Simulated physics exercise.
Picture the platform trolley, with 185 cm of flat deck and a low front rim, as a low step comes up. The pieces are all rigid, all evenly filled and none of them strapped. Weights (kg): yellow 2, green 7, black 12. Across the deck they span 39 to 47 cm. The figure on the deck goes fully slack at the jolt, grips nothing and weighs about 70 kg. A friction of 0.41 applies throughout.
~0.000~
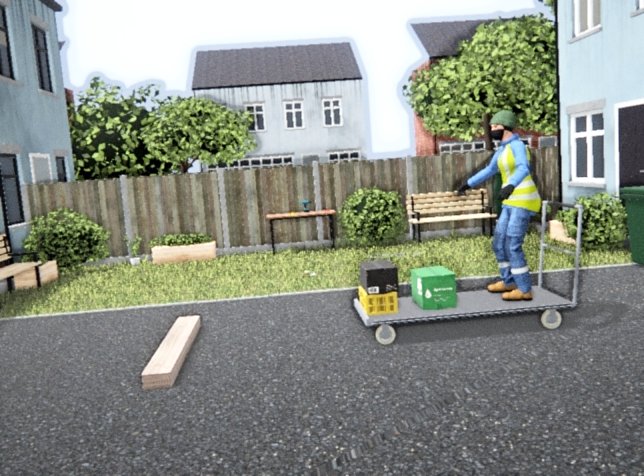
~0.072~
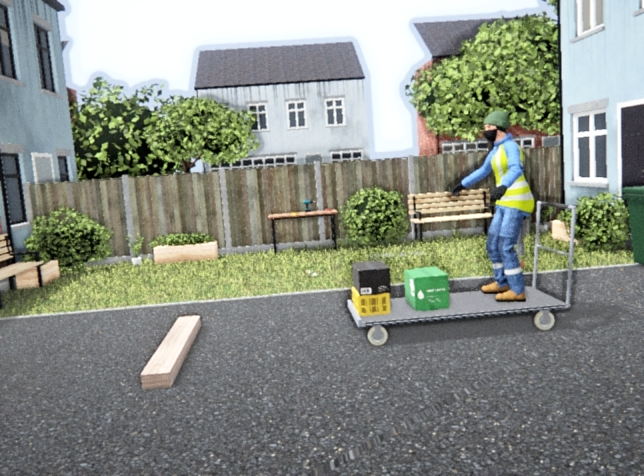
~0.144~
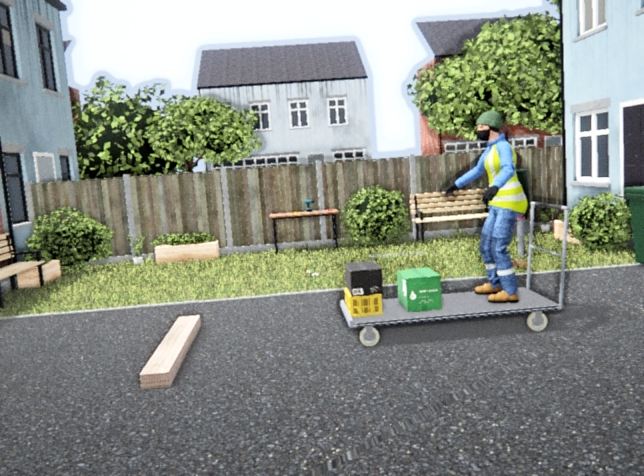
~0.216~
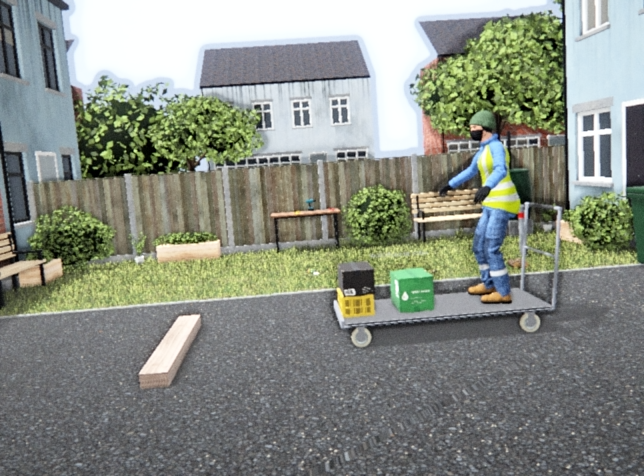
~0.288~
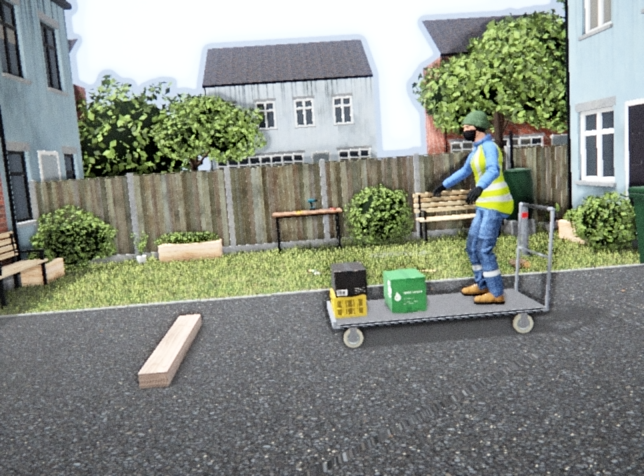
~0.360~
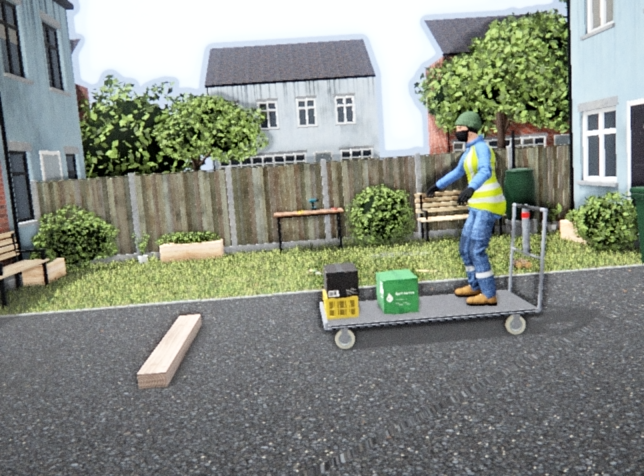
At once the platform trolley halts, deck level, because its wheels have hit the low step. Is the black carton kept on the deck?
Yes, it is kept on the deck.
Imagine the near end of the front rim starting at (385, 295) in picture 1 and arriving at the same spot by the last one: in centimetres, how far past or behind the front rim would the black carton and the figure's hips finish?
Rest positions: Black 80 cm past rim; hips 90 cm behind rim.
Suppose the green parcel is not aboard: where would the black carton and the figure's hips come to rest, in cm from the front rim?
Outcome - black: 10 cm behind rim; hips: 120 cm behind rim.
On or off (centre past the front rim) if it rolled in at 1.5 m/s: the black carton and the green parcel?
Black: Lost; green: Kept.
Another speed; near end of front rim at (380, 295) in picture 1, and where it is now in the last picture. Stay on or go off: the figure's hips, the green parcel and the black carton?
If so, the hips would be still in place, the green one still in place and the black one past the rim.
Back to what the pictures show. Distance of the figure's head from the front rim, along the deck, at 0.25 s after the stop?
Roughly 120 cm behind the front rim.
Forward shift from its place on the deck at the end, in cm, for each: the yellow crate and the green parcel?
I'd put the yellow one at around 0 cm and the green one at around 20 cm.
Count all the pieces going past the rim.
All told, the number is 0.
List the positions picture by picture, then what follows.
The first frame shows black carton (378, 277), yellow crate (378, 299), rim corner (368, 322); 171 cm short of the stop.
The second frame shows black carton (371, 278), yellow crate (371, 300), rim corner (360, 323); 164 cm short of the stop.
The third frame shows black carton (363, 278), yellow crate (363, 301), rim corner (351, 323); 157 cm short of the stop.
The fourth frame shows black carton (356, 279), yellow crate (355, 301), rim corner (343, 324); 150 cm short of the stop.
The fifth frame shows black carton (348, 279), yellow crate (348, 302), rim corner (335, 325); 143 cm short of the stop.
The sixth frame shows black carton (341, 280), yellow crate (340, 303), rim corner (326, 326); 136 cm short of the stop. Speed about 1.0 m/s.
Impact comes at 1.75 s.
After 2.30 s the black carton is 10 cm behind the rim, tilted 0°, near (182, 293) in the last picture's view.
After 2.75 s the black carton is 10 cm behind the rim, tilted 0°, near (182, 293) in the last picture's view.
When all is still (3.5 s), nothing is past the rim; behind it, yellow crate, green parcel, black carton and the figure's hips.
